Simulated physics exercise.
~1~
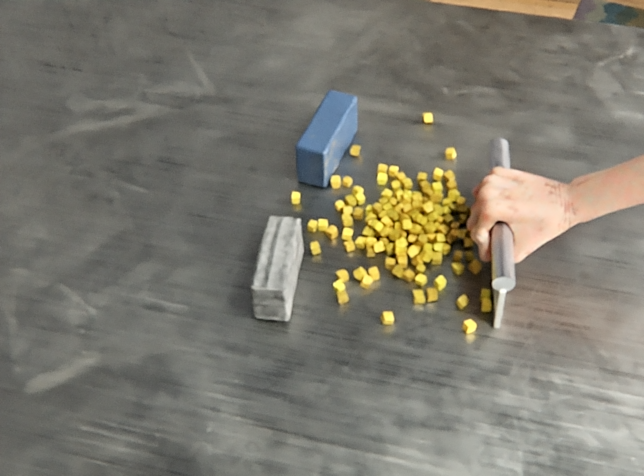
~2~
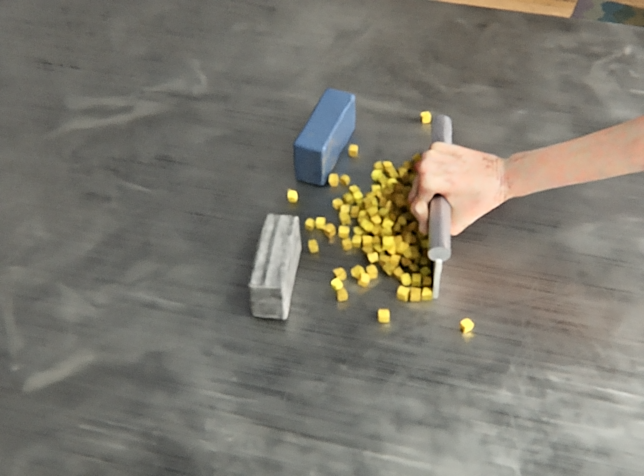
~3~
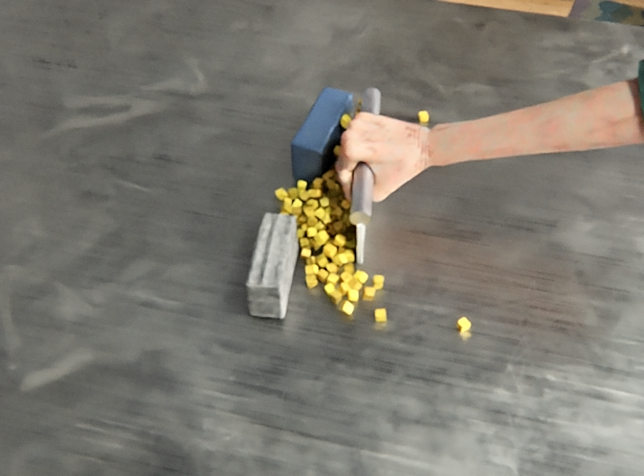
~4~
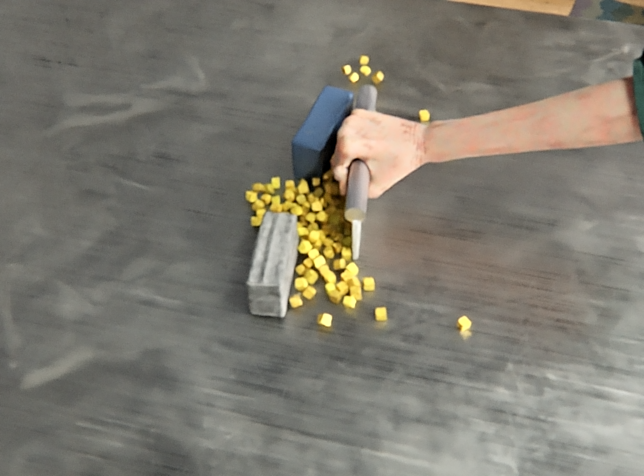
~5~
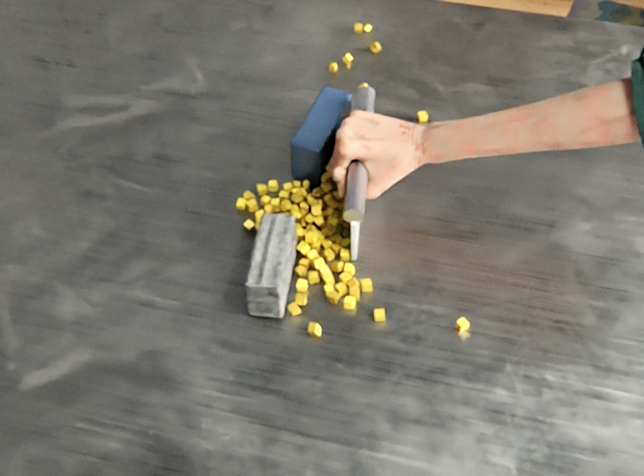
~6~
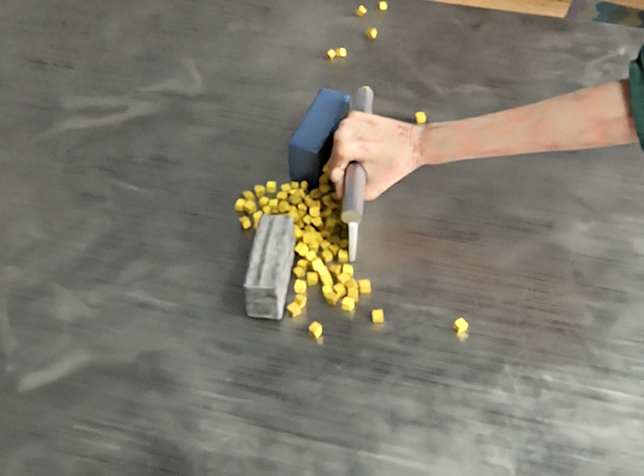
Yellow cubes being pushed left by a hand-held scraper, some passing between blue and grey blocks, most staying bunched before them.
